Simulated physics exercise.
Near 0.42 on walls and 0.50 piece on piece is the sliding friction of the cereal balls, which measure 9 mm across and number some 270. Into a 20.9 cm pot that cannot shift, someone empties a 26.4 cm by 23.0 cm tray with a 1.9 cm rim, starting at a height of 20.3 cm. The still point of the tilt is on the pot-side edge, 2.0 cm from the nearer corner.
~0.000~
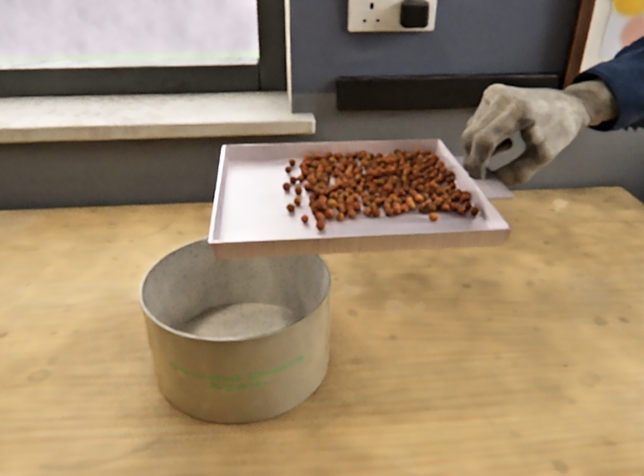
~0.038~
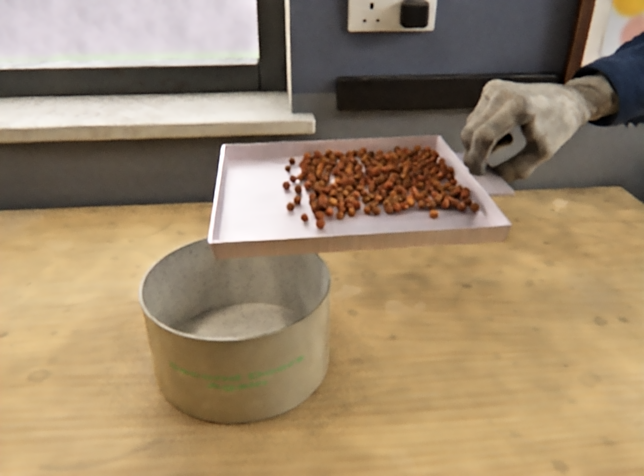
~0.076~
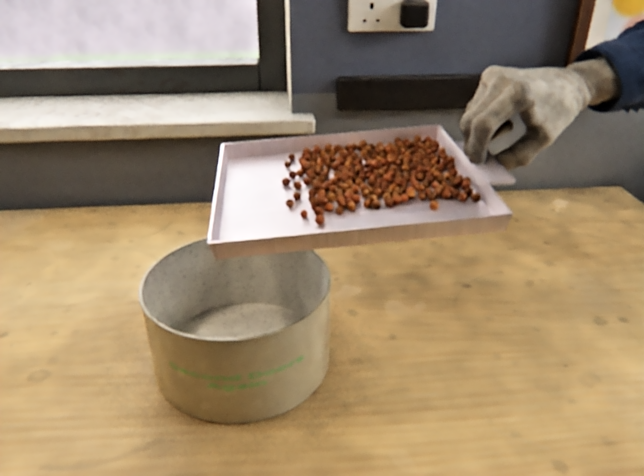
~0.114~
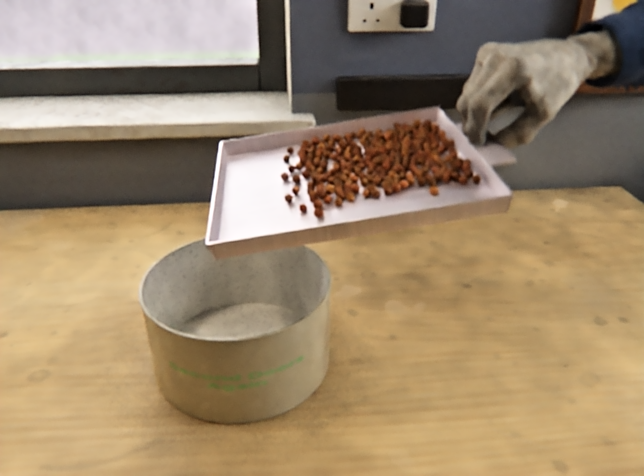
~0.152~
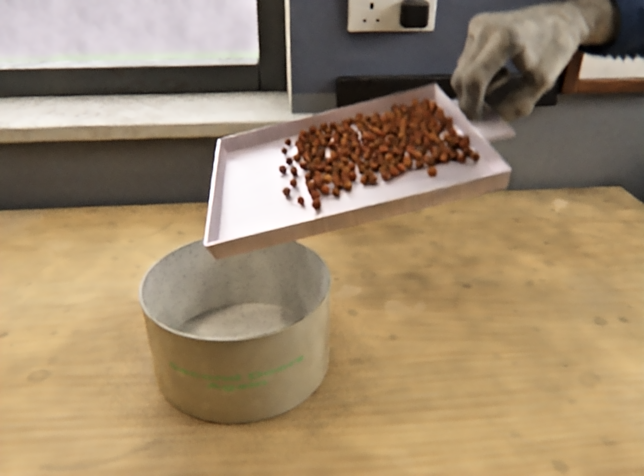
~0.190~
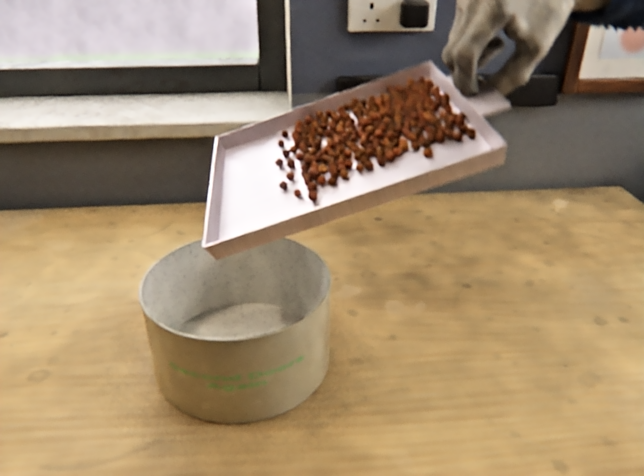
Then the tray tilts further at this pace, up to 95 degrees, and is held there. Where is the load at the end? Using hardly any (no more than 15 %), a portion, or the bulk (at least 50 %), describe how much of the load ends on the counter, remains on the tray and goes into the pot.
Counter: The bulk, tray: Hardly any, pot: A portion.
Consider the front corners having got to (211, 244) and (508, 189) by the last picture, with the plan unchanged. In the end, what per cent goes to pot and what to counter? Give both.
You'd end with pot at 5 and counter at 95.
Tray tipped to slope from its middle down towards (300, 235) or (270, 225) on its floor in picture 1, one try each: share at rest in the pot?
The share comes to about 0 in a hundred, then about 0 in a hundred.
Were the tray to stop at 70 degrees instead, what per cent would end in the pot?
Around 10 %, I reckon.
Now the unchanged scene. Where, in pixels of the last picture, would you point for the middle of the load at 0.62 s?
The load's centre is near (178, 196) at that time.
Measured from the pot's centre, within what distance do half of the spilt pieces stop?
I'd say around 24 centimetres.
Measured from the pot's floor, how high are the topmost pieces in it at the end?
I'd put it at close to 1.5 centimetres.
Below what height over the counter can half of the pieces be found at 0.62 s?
Around 22 cm up.
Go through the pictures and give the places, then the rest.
In the first frame, tray tilt 0 degrees, front corners at (214, 240) and (506, 227); middle of the pieces at (376, 183); pot at (237, 279).
In the second frame, tray tilt 1 degrees, front corners at (214, 240) and (506, 223); middle of the pieces at (376, 180).
In the third frame, tray tilt 4 degrees, front corners at (213, 240) and (507, 212), lowest corner left front; middle of the pieces at (376, 173).
In the fourth frame, tray tilt 8 degrees, front corners at (211, 241) and (507, 193), lowest corner left front; middle of the pieces at (375, 161).
In the fifth frame, tray tilt 13 degrees, front corners at (209, 242) and (505, 168), lowest corner left front; middle of the pieces at (373, 146).
In the sixth frame, tray tilt 19 degrees, front corners at (207, 243) and (501, 144), lowest corner left front; middle of the pieces at (369, 131); pot at (237, 279). Its pace works out near 145 degrees a second.
After 0.45 s, tilt 57 degrees; the tray holds 100 %, the pot 0 %.
Then, at 0.62 s, tilt 82 degrees; the tray holds 80 %, the pot 0 %.
After 0.92 s, tilt 95 degrees; the tray holds 5 %, the pot 20 %.
By 1.8 s all is still; counter 70 %, tray 0 %, pot 30 %.
